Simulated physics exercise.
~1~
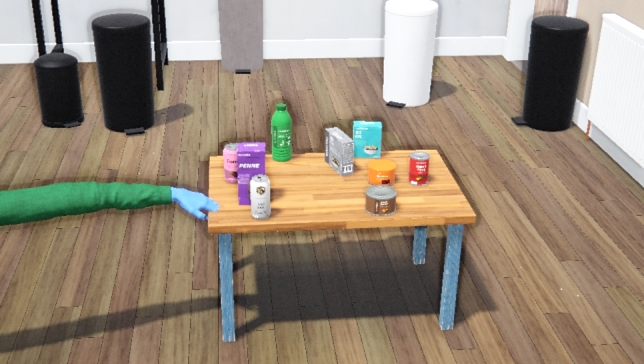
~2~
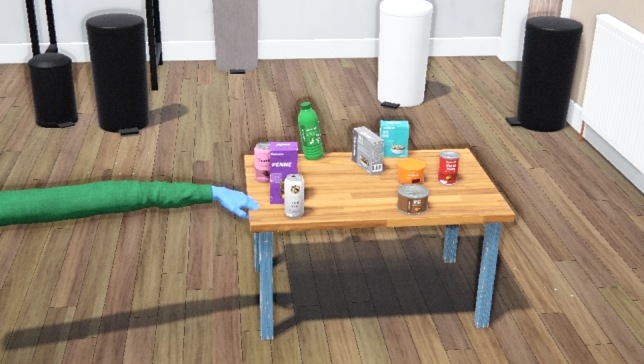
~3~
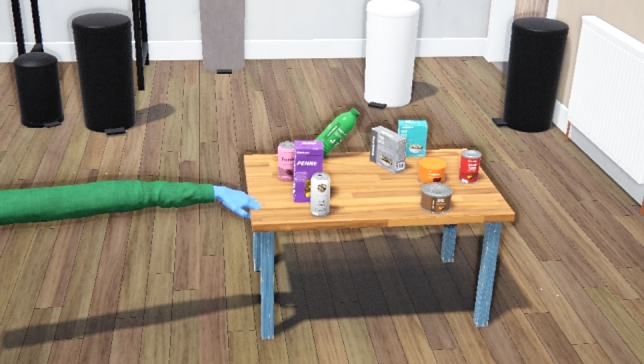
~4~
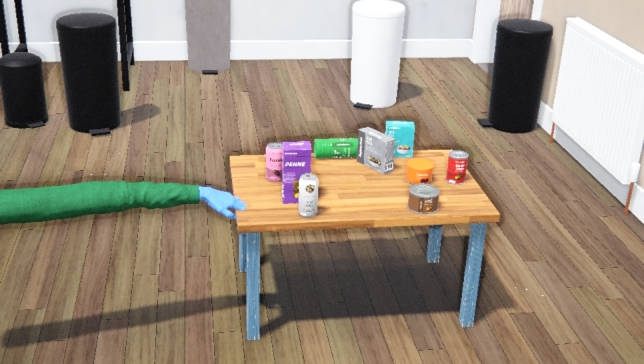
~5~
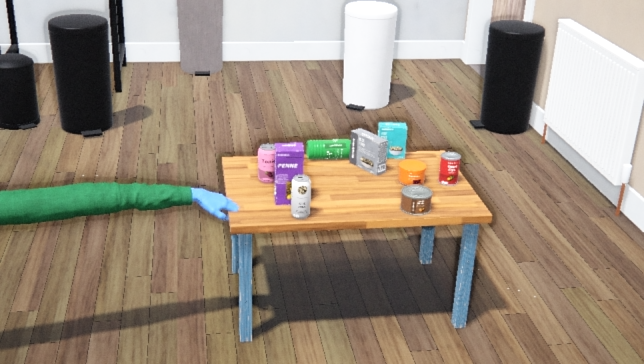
A gloved hand in a green sleeve reaches in from the left and holds the edge of a small wooden table with blue legs, seen from slightly above in a wood-floored room with black and white bins behind. A green bottle stands at the back, near pink, purple and white containers on the left and grey, turquoise, orange, brown and red ones on the right. The hand shoves the table to the right. The bottle leans rightward, then topples onto its side. It ends lying on the tabletop, while the white can and other items remain standing on the table.
